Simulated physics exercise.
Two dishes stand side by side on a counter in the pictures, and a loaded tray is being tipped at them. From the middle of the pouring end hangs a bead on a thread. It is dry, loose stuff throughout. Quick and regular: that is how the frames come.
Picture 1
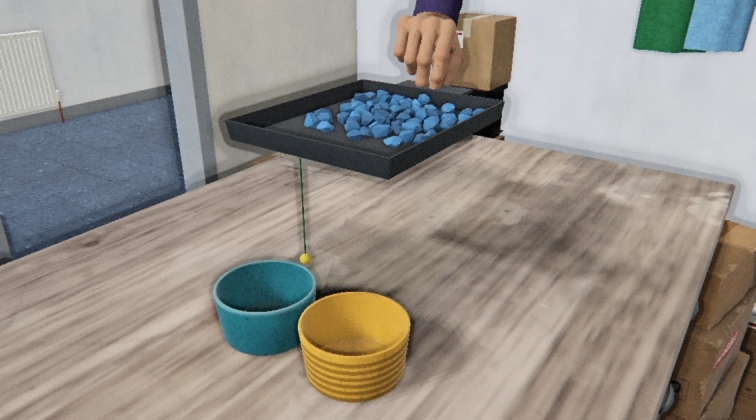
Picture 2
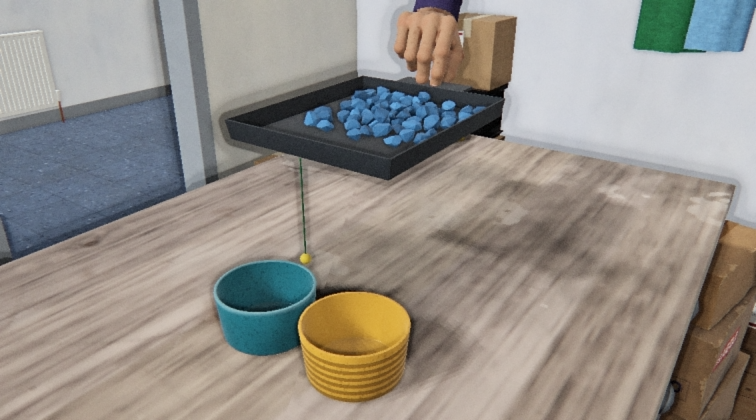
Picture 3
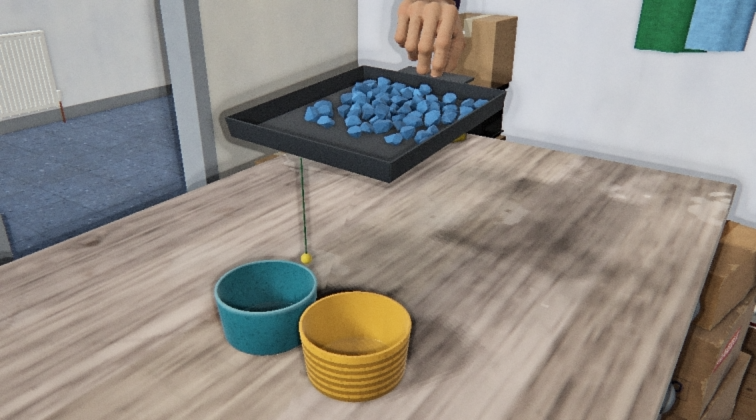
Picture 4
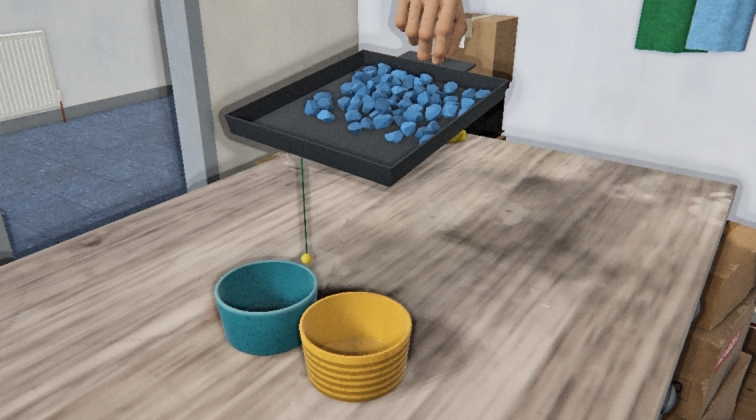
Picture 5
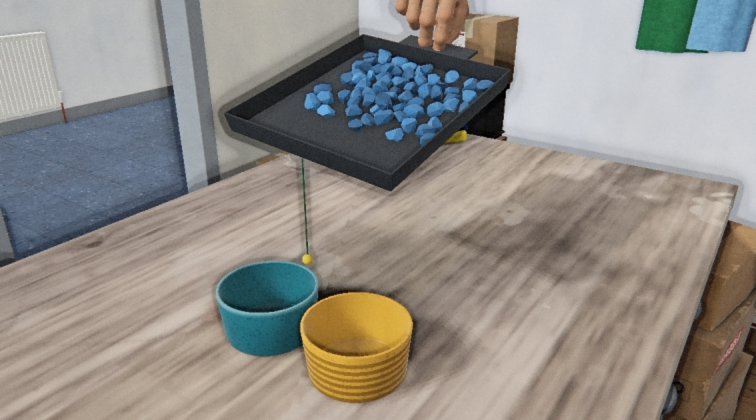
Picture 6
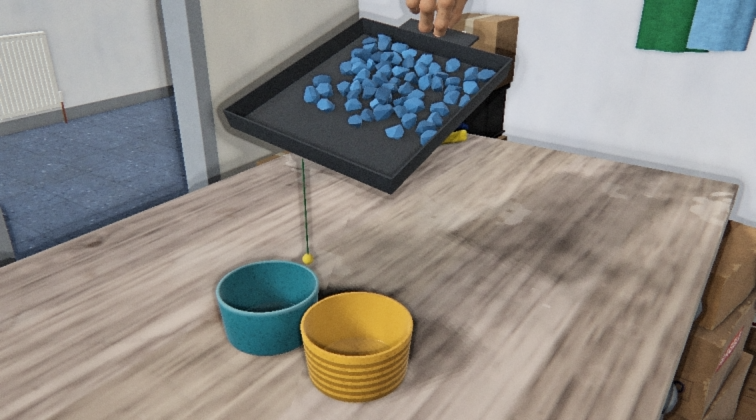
A black tray of blue stones hangs over a pale wood-grained counter, seen from slightly above in a room with light walls and stacked boxes. Below it, a teal dish stands left of a ribbed yellow one, with a yellow bead on a dark thread above them. A hand stays at the tray's far side as that side rises steadily, tilting the near right corner lowest, while the view barely shifts.
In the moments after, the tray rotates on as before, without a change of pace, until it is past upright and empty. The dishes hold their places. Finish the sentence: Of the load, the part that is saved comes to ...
More than half of it.
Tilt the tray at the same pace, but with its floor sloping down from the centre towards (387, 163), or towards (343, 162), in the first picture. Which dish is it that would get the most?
The first try goes to the one on the right and the second to the one on the right.
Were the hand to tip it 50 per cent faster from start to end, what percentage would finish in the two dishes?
It would be some 70 in a hundred.
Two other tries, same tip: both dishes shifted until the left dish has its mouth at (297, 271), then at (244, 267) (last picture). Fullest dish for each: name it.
In the first try it's the one on the right, and in the second it's the one on the right.
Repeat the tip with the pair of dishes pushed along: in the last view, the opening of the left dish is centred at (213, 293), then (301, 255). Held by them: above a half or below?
For the earlier try a smaller portion is kept, for the later one a smaller portion.
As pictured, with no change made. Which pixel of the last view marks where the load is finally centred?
Close to (364, 356) in the last picture.
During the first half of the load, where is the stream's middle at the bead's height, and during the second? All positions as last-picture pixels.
The first part at (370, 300); the rest at (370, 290).
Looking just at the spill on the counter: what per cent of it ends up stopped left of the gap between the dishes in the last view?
Around 20 %.
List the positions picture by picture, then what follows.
In the first frame, corners of the pouring end at (229, 120) and (389, 157), level; middle of the load at (391, 116), aquarium stones; left dish at (231, 327); right dish at (320, 371); bead on its thread at (306, 259).
In the second frame, corners of the pouring end at (229, 119) and (389, 158), level; middle of the load at (391, 114).
In the third frame, corners of the pouring end at (229, 117) and (389, 161), tipped barely, lowest at the right corner; middle of the load at (392, 108).
In the fourth frame, corners of the pouring end at (229, 114) and (390, 166), tipped a little, lowest at the right corner; middle of the load at (393, 99).
In the fifth frame, corners of the pouring end at (228, 112) and (390, 171), tipped a little, lowest at the right corner; middle of the load at (393, 90).
In the sixth frame, corners of the pouring end at (227, 109) and (390, 176), tipped clearly, lowest at the right corner; middle of the load at (393, 81); left dish at (233, 327); right dish at (323, 371).
Soon after the last picture, tray tipped steeply; nearly all on the tray; a small part in the air.
A little later, tray tipped past a quarter turn; about a quarter on the tray; about half in the right dish; a stray few in the left dish; a small part outside both; about a quarter in the air.
Later still, tray tipped past a quarter turn; about two thirds in the right dish; a small part in the left dish; about a third outside both.
At rest, tray tipped past a quarter turn; about two thirds in the right dish; a small part in the left dish; about a third outside both.
